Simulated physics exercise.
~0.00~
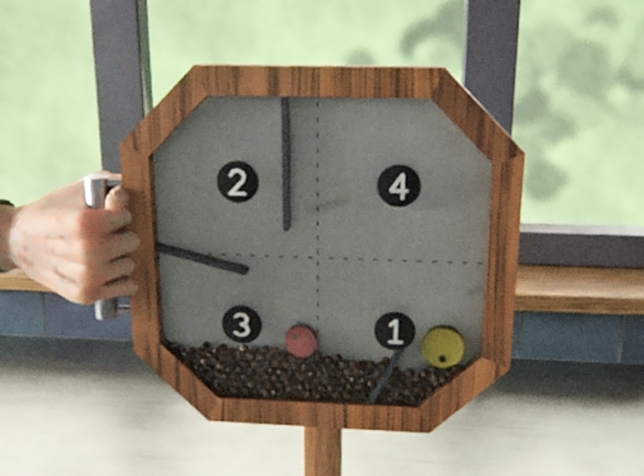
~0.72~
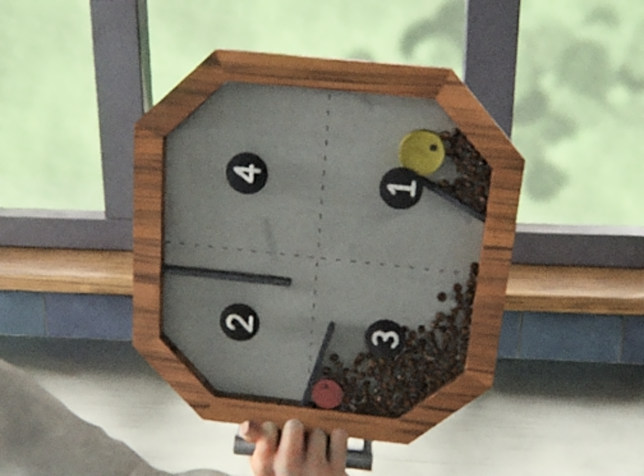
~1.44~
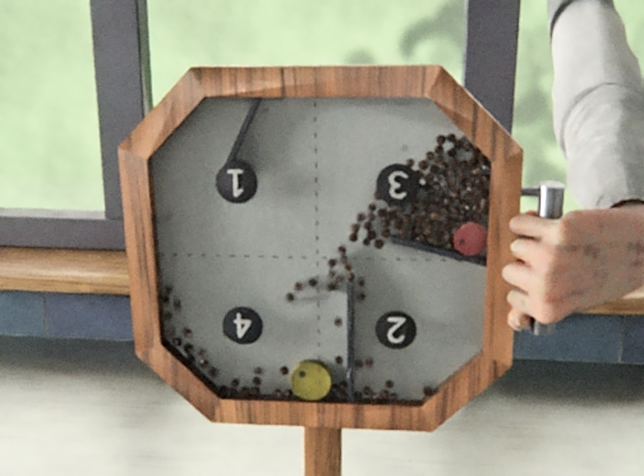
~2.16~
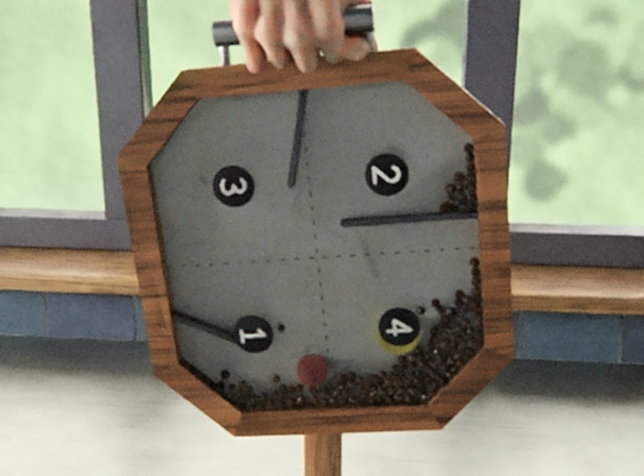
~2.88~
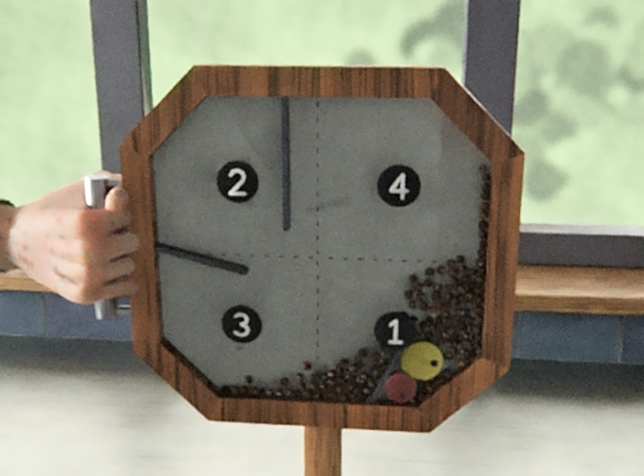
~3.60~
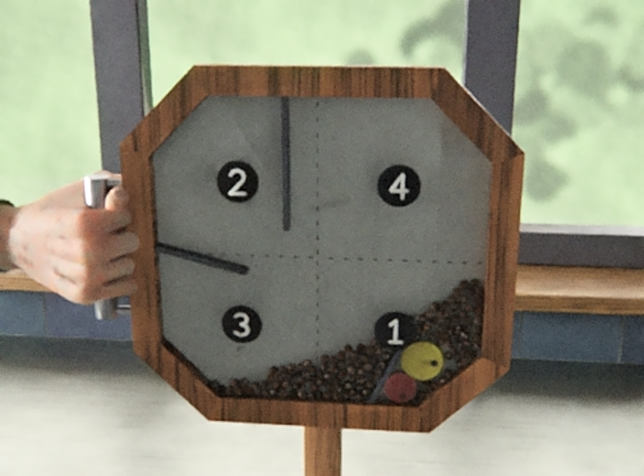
By a window, hands turning a wooden puzzle box fully anticlockwise, dark beads tumbling, red and yellow discs settling together lower right.
